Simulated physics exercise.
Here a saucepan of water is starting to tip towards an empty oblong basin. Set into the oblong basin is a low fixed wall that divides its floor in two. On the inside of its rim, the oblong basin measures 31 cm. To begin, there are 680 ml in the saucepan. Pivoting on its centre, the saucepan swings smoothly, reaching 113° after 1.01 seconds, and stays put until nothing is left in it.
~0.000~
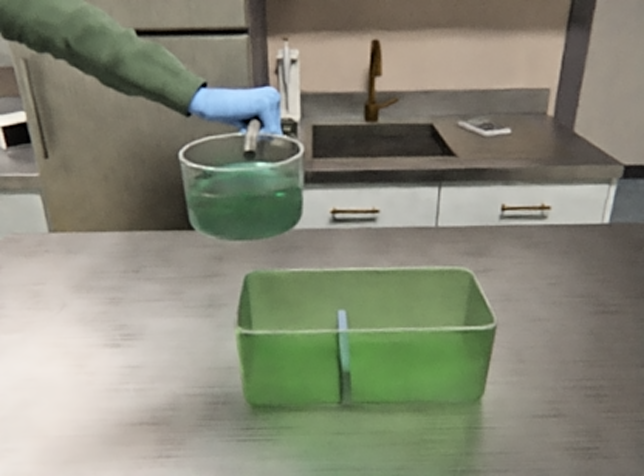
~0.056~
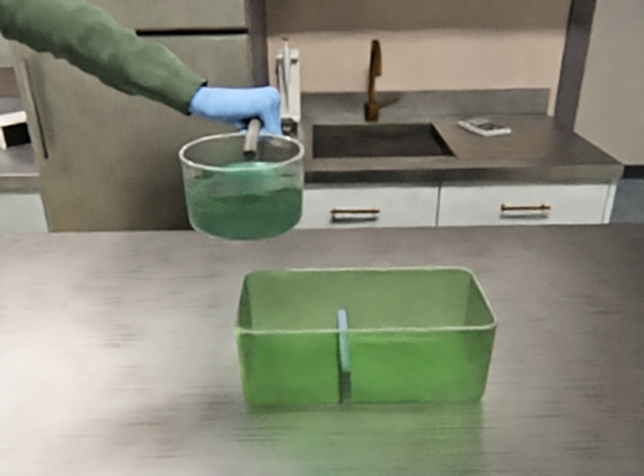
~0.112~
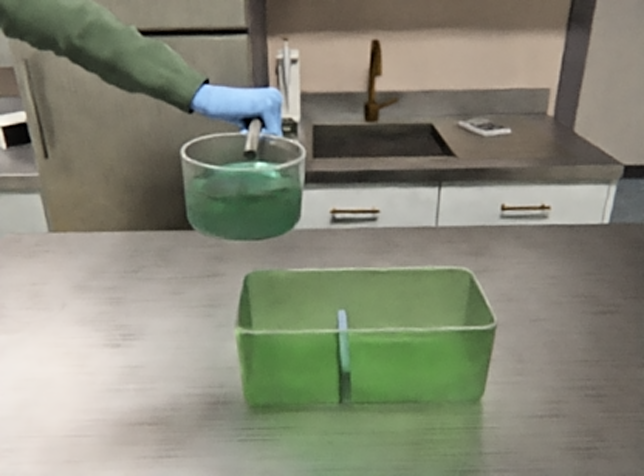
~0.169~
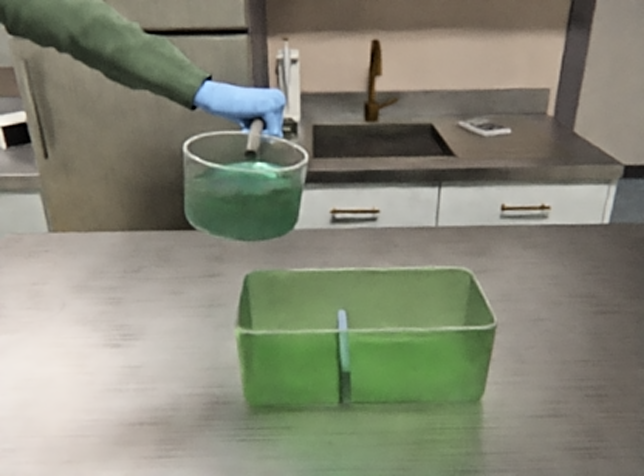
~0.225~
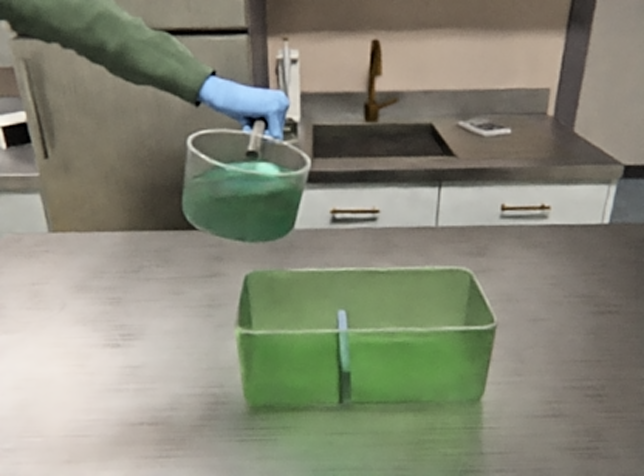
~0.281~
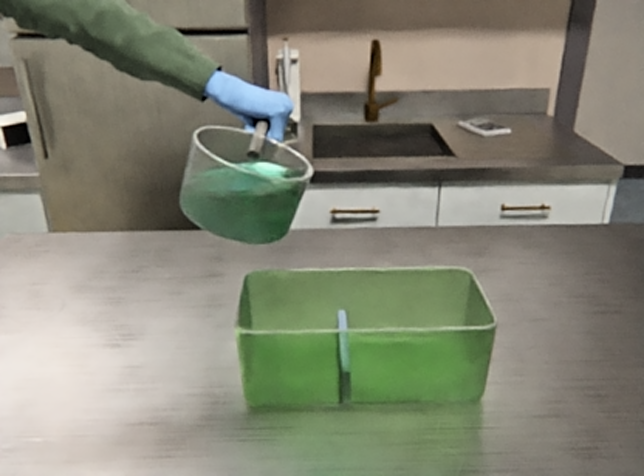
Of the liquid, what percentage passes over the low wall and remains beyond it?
The far part has about 59 per cent.
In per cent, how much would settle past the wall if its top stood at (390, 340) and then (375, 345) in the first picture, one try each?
5 then 15 %.
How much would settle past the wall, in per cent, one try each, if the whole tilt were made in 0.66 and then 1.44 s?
Near 50 in a hundred on the first go and near 65 in a hundred on the second.
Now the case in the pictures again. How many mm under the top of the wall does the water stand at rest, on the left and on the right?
Left about 34 mm, while the right is about 32 mm.
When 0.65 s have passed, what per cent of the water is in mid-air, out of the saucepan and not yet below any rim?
Around 34 in a hundred.
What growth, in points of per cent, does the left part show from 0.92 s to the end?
I'd put it at some 20 percent.
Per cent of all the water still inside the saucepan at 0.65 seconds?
Close to 58 in a hundred.
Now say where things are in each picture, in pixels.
The first frame shows tilt 0°; pouring edge (302, 151); surface from (189, 179) to (300, 177); the oblong basin's rim runs from (241, 300) to (484, 296); the wall's top is at (344, 339).
The second frame shows tilt 1°; pouring edge (303, 151); surface from (189, 179) to (301, 177).
The third frame shows tilt 3°; pouring edge (304, 154); surface from (189, 179) to (301, 177).
The fourth frame shows tilt 8°; pouring edge (307, 159); surface from (189, 178) to (302, 178).
The fifth frame shows tilt 13°; pouring edge (309, 165); surface from (189, 178) to (302, 178).
The sixth frame shows tilt 20°; pouring edge (311, 172); surface from (187, 178) to (304, 179).
By 0.65 s the tilt is 81° and 58 per cent is still to pour, 2 is left of the wall and 6 right of it.
By 0.92 s the tilt is 111° and 9 per cent is still to pour, 20 is left of the wall and 58 right of it.
By 1.20 s the tilt is 113° and 0 per cent is still to pour, 40 is left of the wall and 58 right of it.
By 1.51 s the tilt is 113° and 0 per cent is still to pour, 41 is left of the wall and 59 right of it.
At rest 41 per cent lies left of the wall, 59 right of it and 1 outside.
